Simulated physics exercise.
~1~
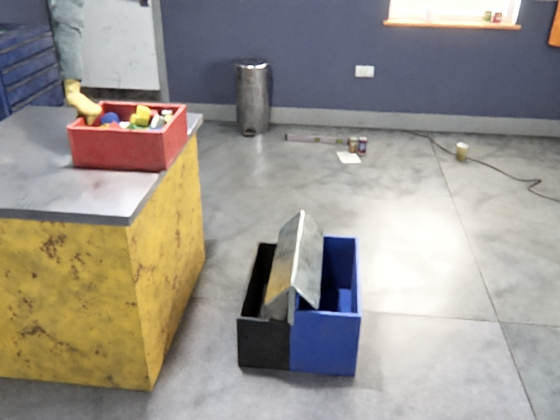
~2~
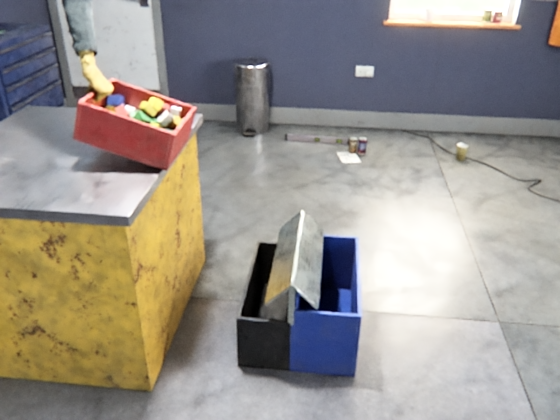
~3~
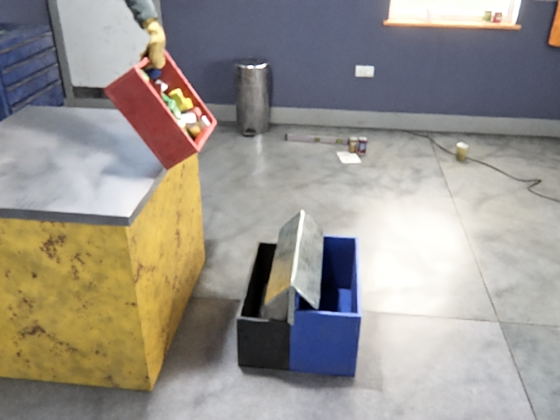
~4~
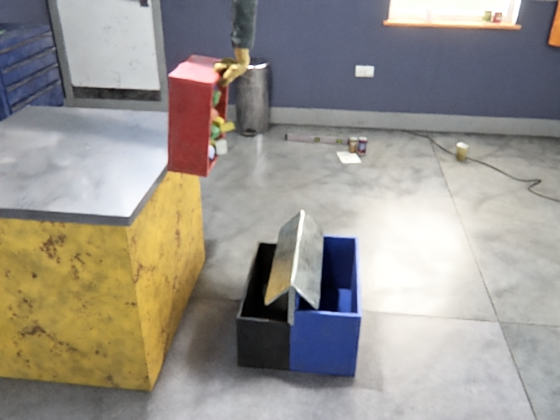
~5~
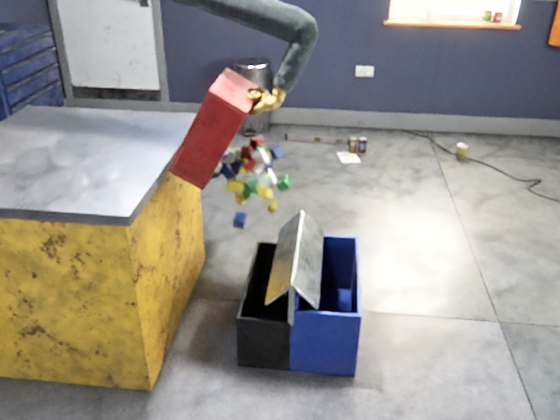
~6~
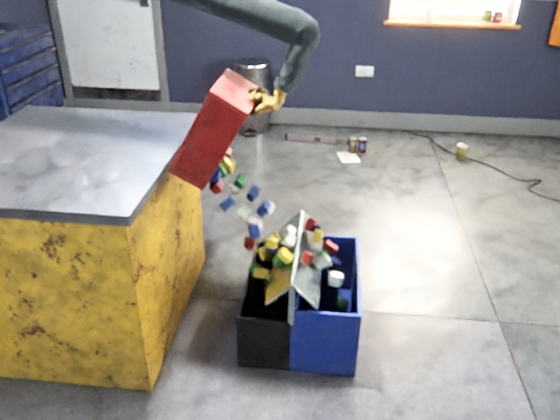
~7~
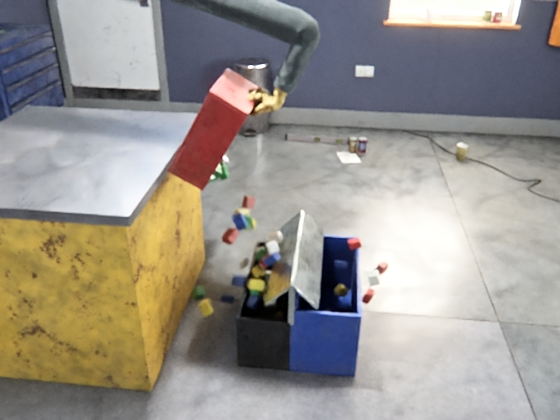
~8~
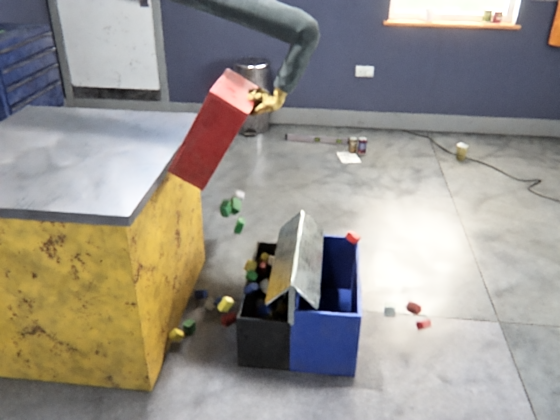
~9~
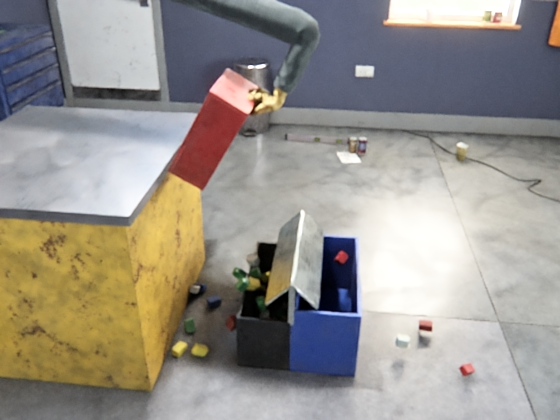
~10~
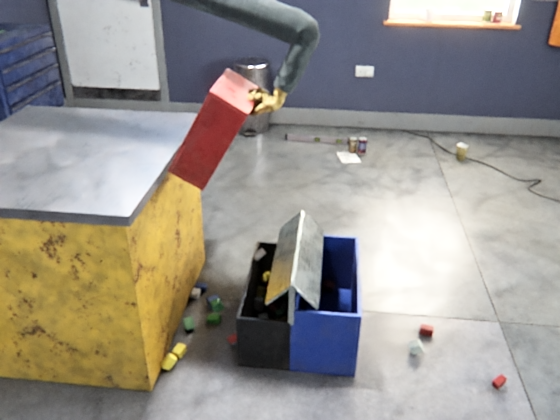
A gloved arm lifted a red box of colourful toy bricks off a yellow bench and tipped it over, spilling them onto the ridge between two bins, where most landed in the black one, fewer in the blue, and several scattered across the floor.
